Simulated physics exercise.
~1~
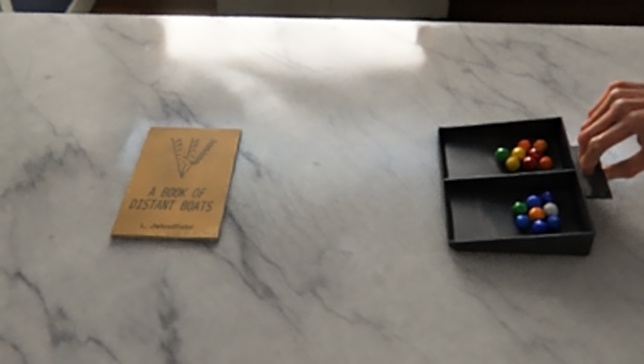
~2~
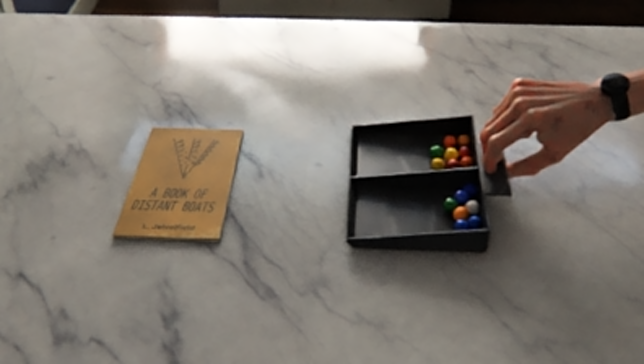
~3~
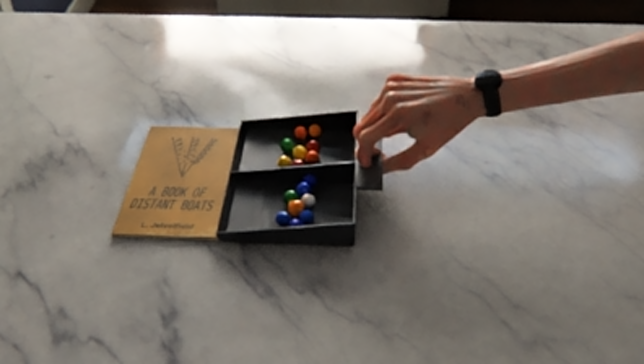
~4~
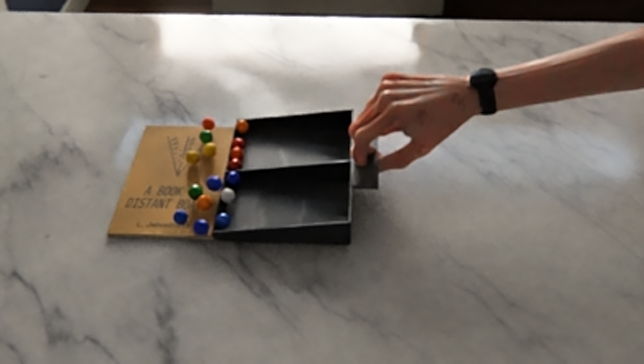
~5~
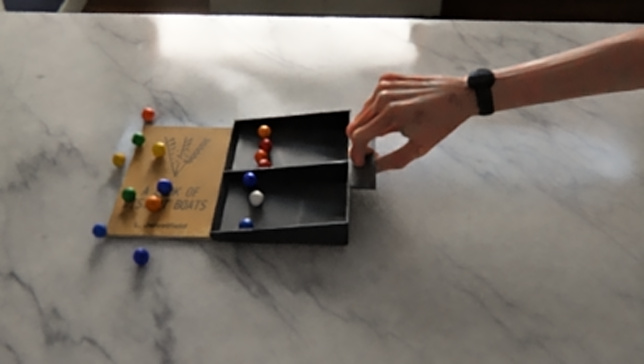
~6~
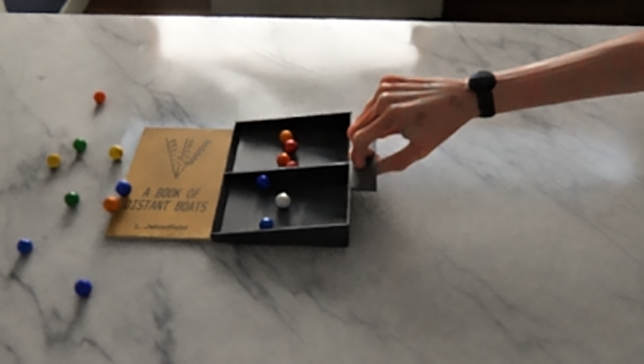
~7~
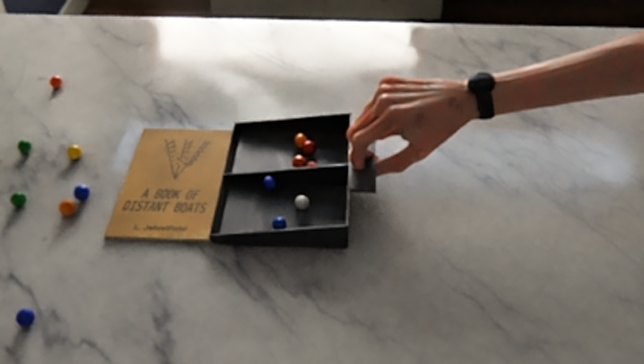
On a marble surface, a hand slides a bead tray into a book, spilling some beads.
